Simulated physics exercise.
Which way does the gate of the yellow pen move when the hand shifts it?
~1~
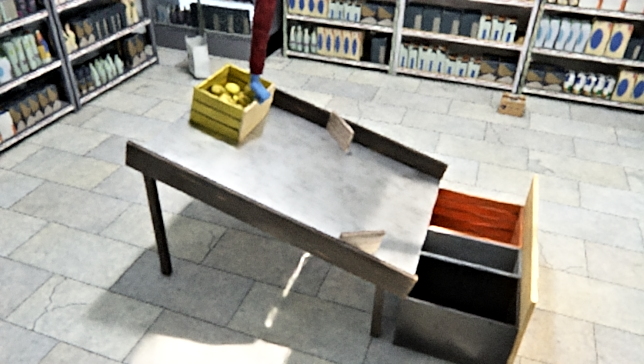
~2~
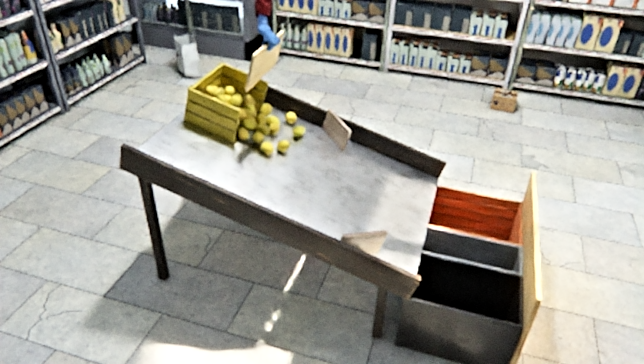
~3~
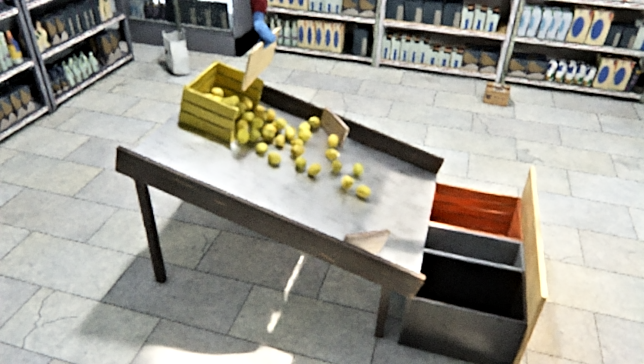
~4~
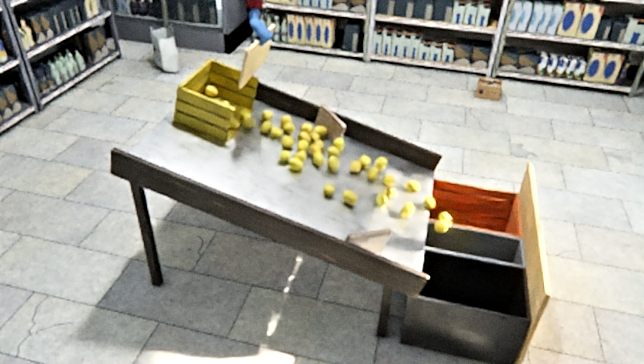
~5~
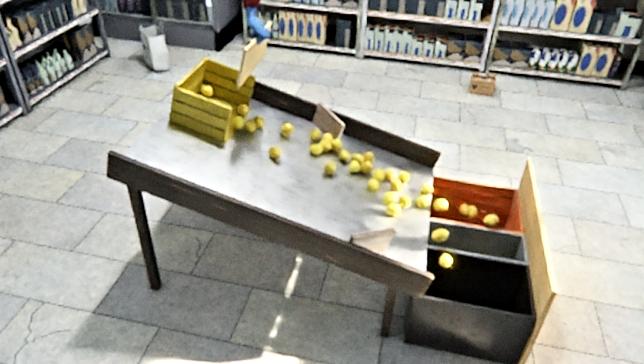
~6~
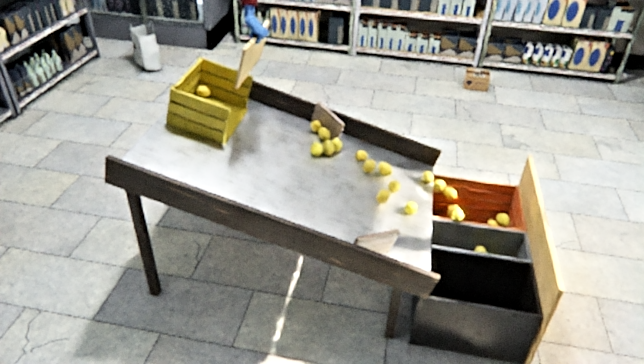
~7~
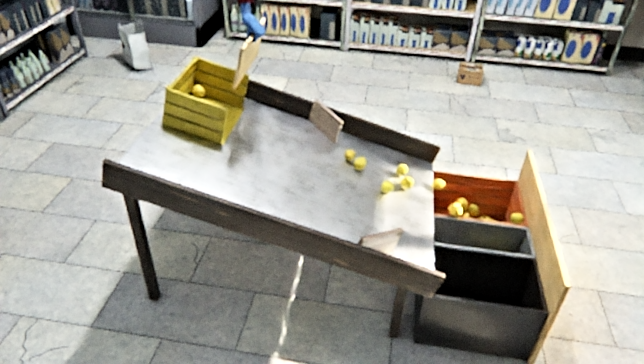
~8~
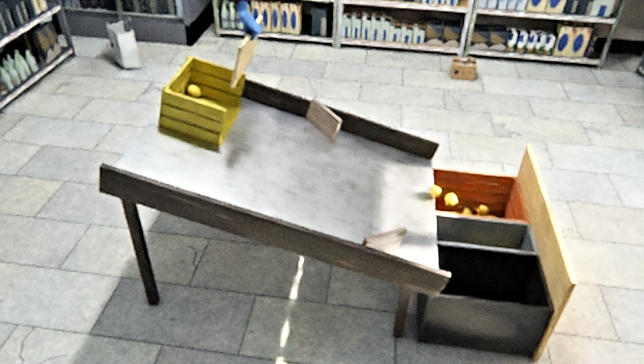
The gate moves up, lifted clear of the lemons by the hand.
